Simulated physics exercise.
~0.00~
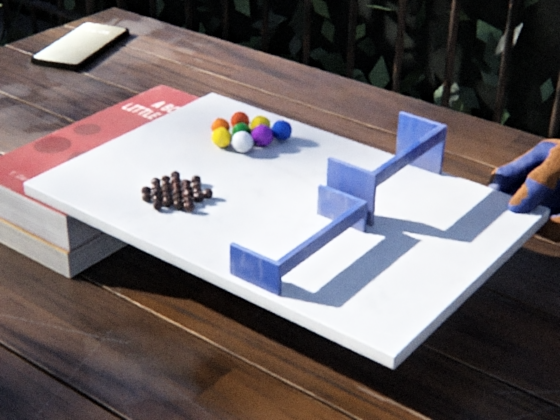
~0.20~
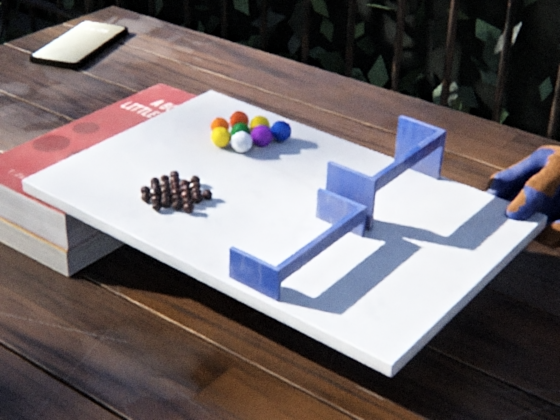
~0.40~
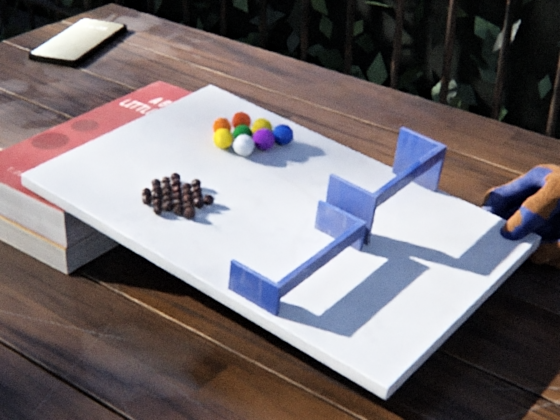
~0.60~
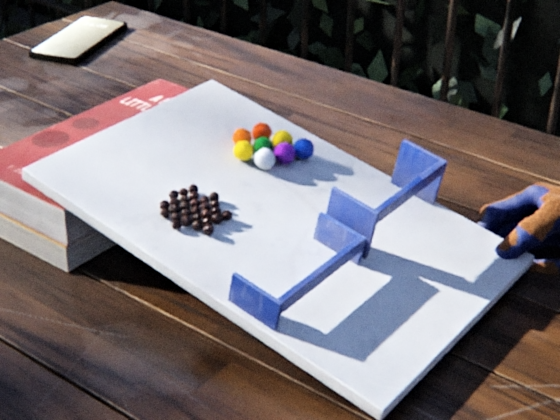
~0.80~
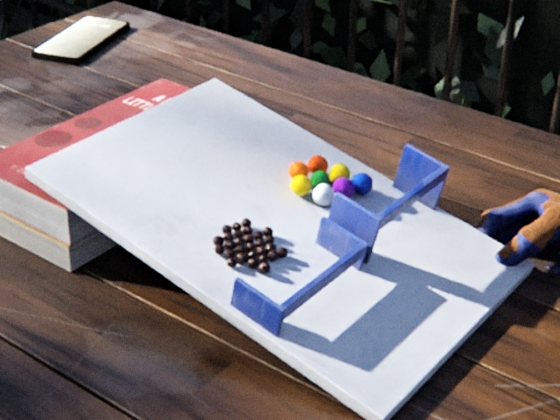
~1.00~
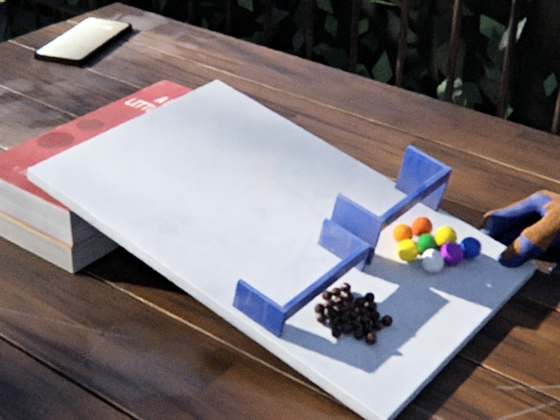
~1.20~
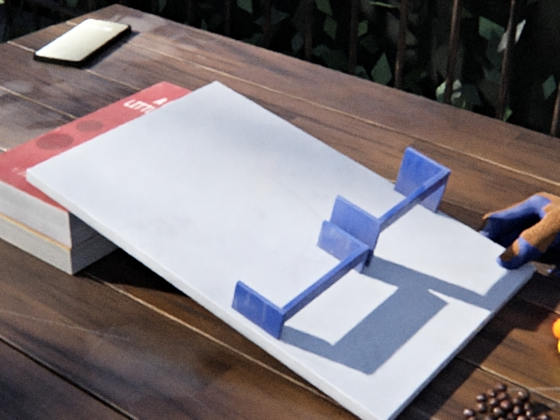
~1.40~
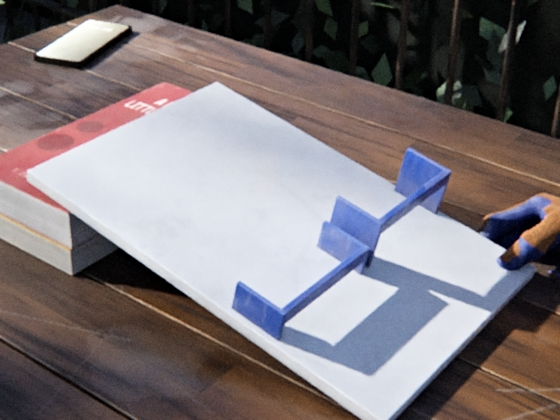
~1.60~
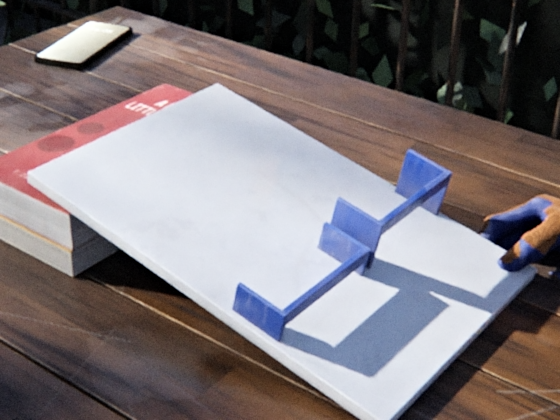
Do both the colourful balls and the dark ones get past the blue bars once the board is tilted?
Yes, both groups pass beneath the blue bars and go off the lower end of the board, leaving it empty apart from the bars.
